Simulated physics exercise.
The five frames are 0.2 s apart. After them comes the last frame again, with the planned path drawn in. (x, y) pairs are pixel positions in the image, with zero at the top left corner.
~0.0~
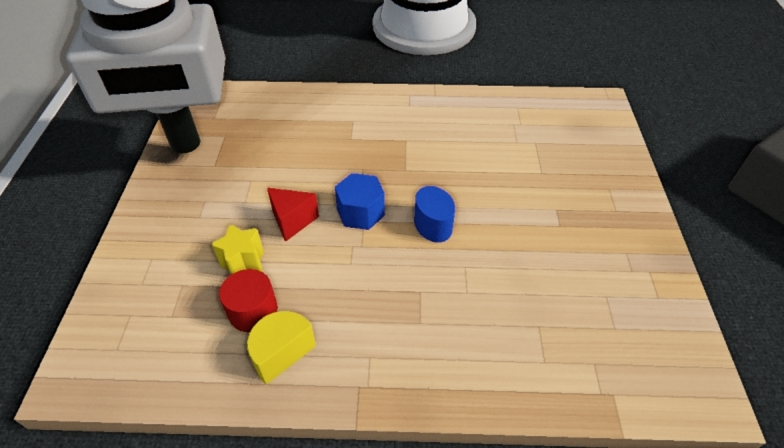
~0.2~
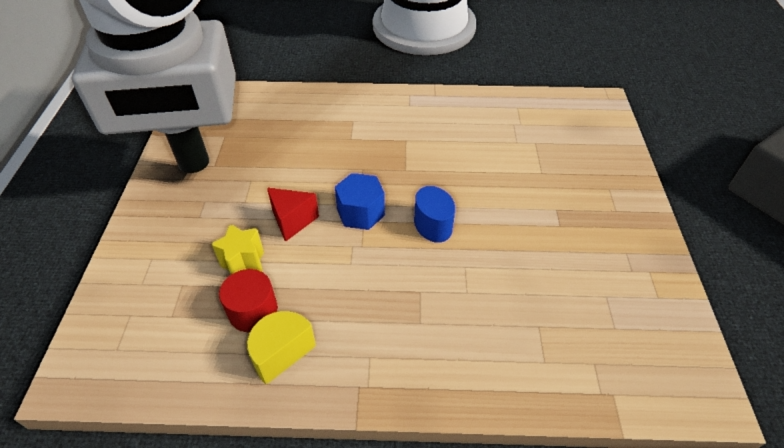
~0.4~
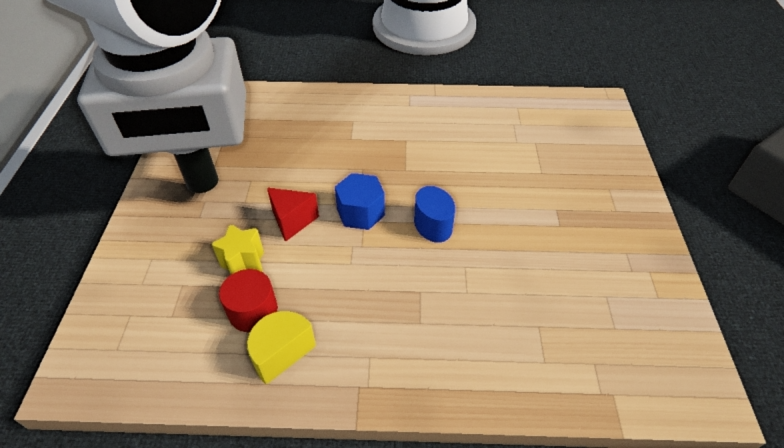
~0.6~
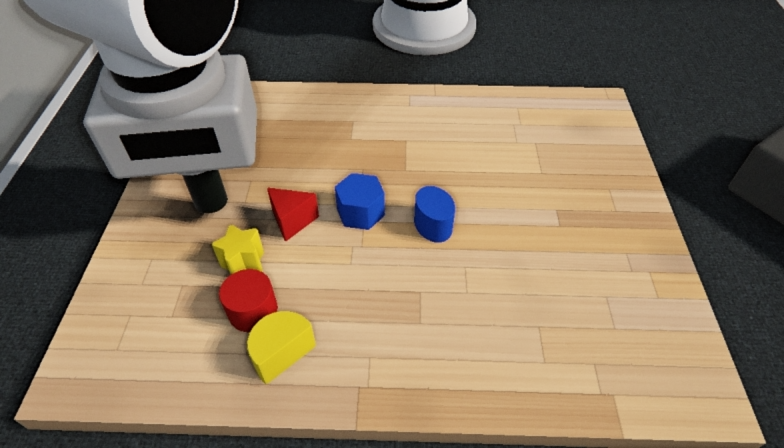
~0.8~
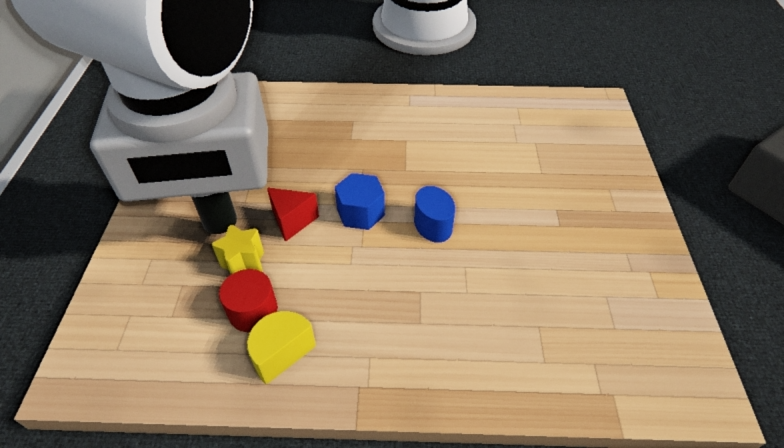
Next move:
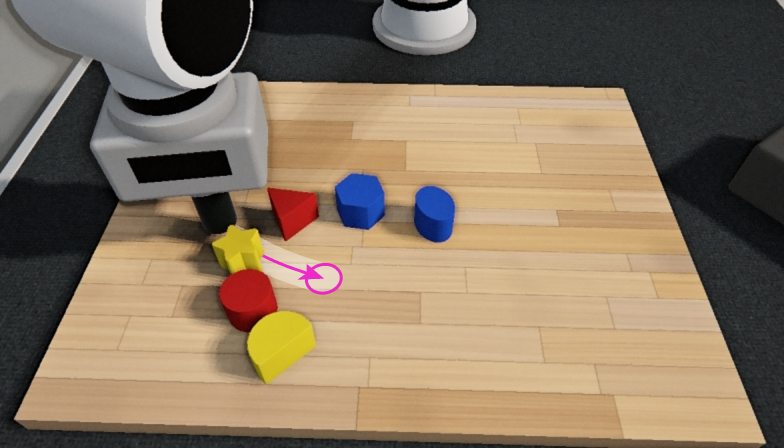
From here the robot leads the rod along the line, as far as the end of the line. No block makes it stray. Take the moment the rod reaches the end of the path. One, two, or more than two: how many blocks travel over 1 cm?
I foresee two blocks being moved.
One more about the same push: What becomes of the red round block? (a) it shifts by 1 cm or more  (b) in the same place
Letter a.
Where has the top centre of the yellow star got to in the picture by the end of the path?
My prediction: (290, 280).
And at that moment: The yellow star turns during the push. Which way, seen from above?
Rotates clockwise.
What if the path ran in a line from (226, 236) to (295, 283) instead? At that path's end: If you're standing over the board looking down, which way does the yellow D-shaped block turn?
Counterclockwise from above.
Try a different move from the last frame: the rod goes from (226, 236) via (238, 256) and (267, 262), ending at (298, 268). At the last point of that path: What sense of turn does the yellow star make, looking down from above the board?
From above, the yellow star will be seen to turn clockwise.
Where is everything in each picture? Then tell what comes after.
Rod's lower end (186, 144); yellow star (236, 241); red round block (245, 289); red triangular block (288, 199), in the first picture.
Rod (194, 163); blocks still, in the second picture.
Rod (203, 182); blocks still, in the third picture.
Rod (212, 202); blocks still, in the fourth picture.
Rod (220, 222); yellow star (236, 241); red round block (245, 289); red triangular block (288, 199), in the fifth picture.
Drawn move, from (226, 236) through (271, 260) to (324, 278).
On the path given first. One third of the way, rod (251, 238); yellow star (254, 259), turned 30° clockwise; red round block (246, 296).
Two thirds of the way, rod (285, 253); yellow star (278, 274), turned 65° clockwise; red round block (245, 304).
At the end, rod (322, 265); yellow star (290, 280), turned 95° clockwise; red round block (245, 304); red triangular block still.
